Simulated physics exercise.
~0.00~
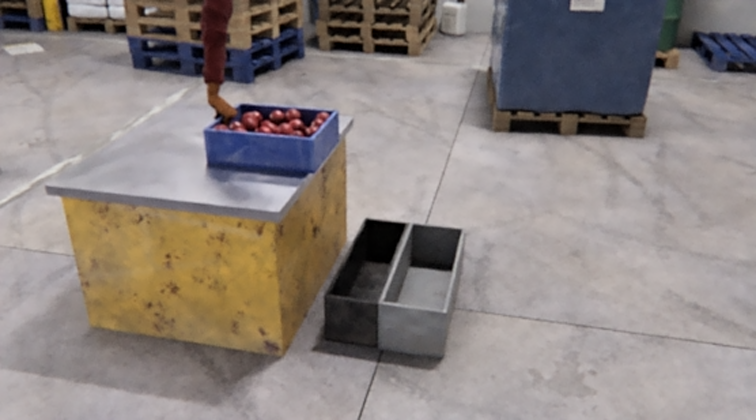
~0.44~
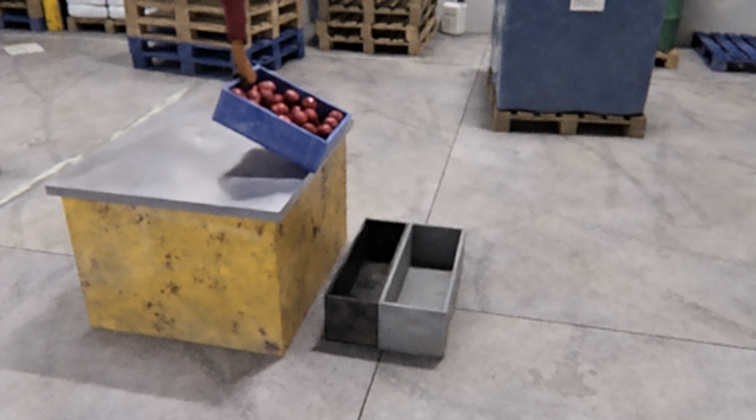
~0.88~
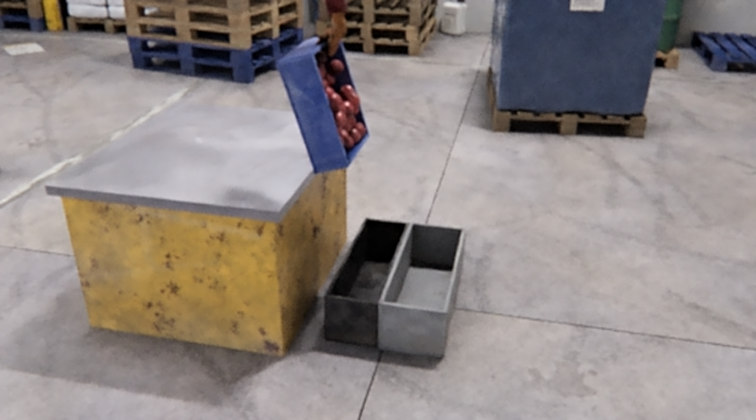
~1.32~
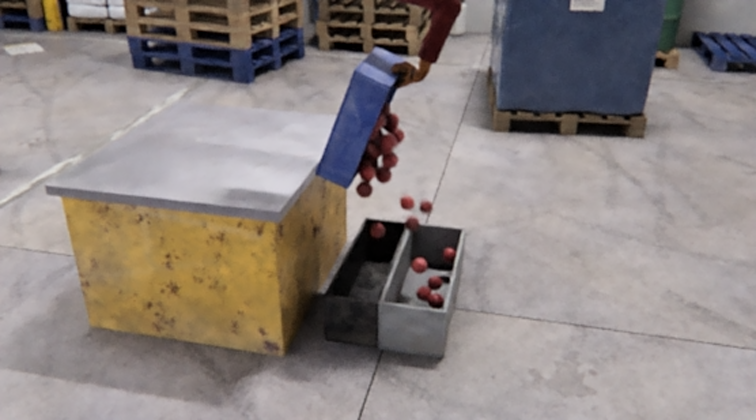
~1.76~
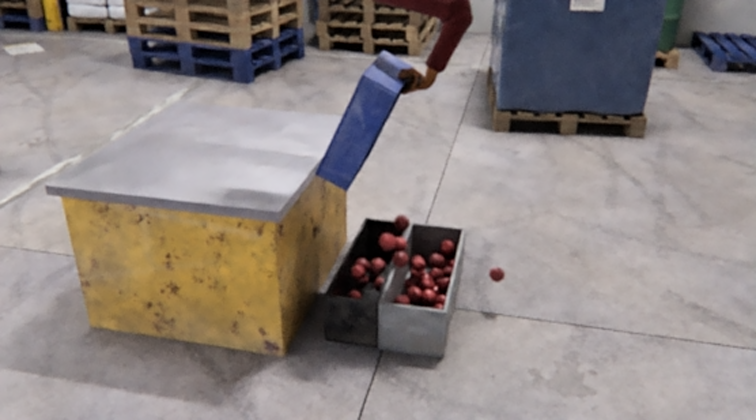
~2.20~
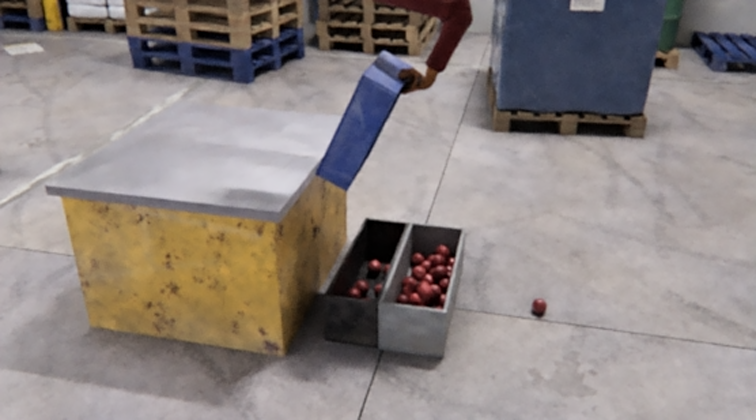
An arm in a dark red sleeve tipped a blue crate of red apples over the edge of a yellow bench, spilling them into a black tub and a grey box below; most landed in the grey box, and one ended up on the floor beyond.
